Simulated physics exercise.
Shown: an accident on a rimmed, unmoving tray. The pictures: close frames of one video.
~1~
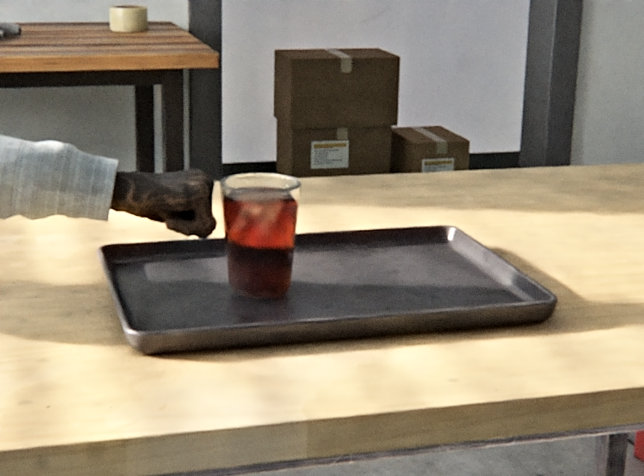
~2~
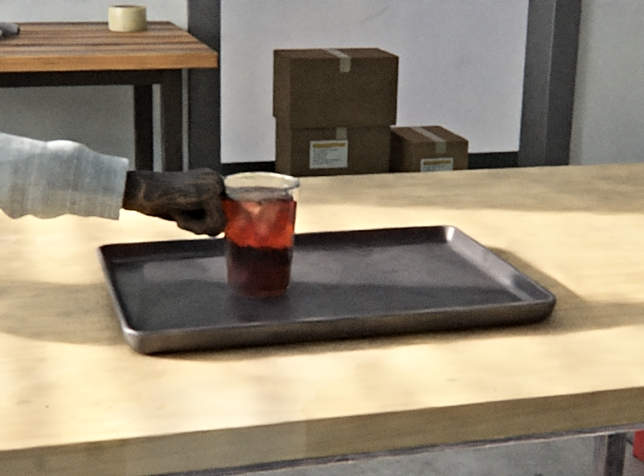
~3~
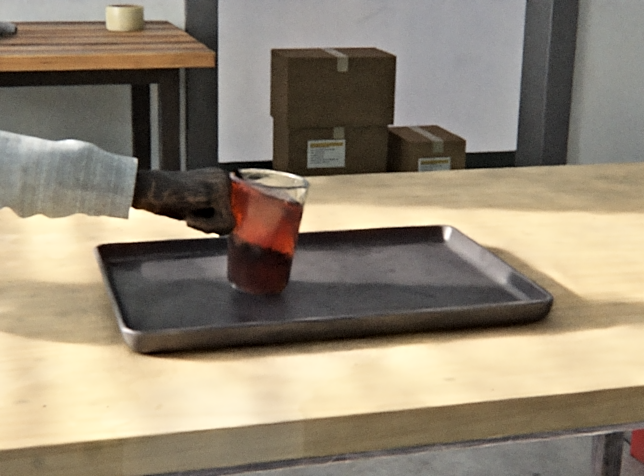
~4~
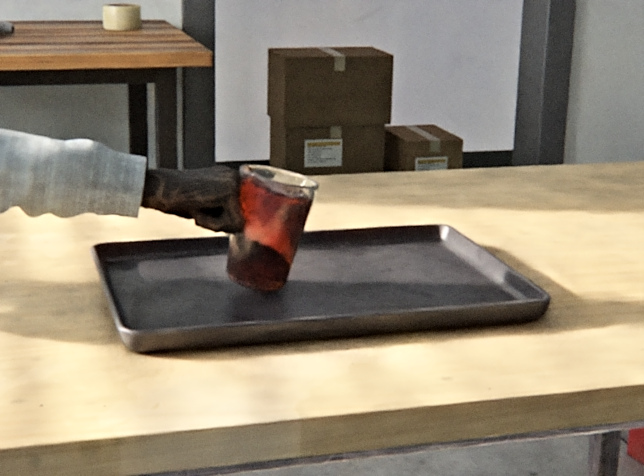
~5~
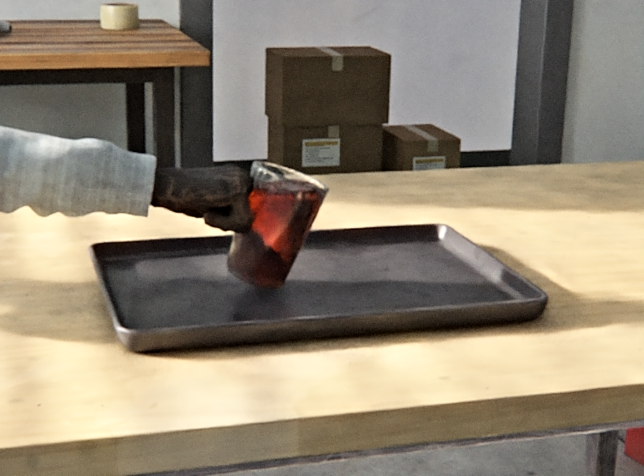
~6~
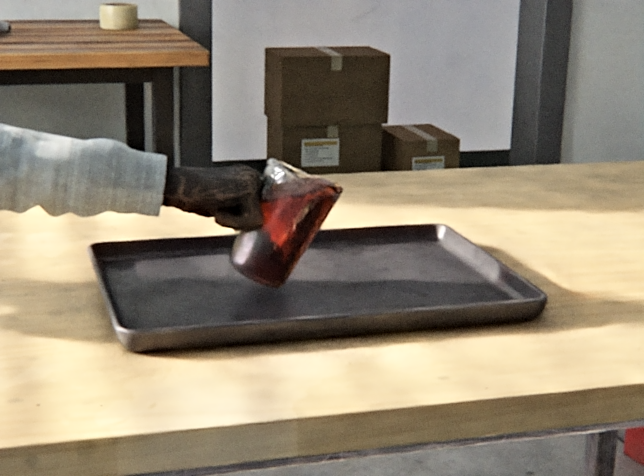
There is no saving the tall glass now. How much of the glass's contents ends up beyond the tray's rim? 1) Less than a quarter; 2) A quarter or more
2, A quarter or more.
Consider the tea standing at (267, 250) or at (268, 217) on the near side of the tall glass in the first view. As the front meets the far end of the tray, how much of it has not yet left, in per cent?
The first level leaves around 65 percent, the second around 60 percent.
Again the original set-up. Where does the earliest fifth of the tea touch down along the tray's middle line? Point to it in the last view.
I'd mark it somewhere roughly at pixel (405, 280).
A moment on, the tall glass lies on its side and 91 per cent is in the glass, 9 on the tray and 1 above or beyond its rim.
Next, the tall glass lies on its side and 49 per cent is in the glass, 39 on the tray and 12 above or beyond its rim.
Then the tall glass lies on its side and 29 per cent is in the glass, 35 on the tray and 36 above or beyond its rim.
Later the tall glass lies on its side and 15 per cent is in the glass, 46 on the tray and 39 above or beyond its rim.
Finally, 61 per cent is held by tray and glass, 39 is off the tray.
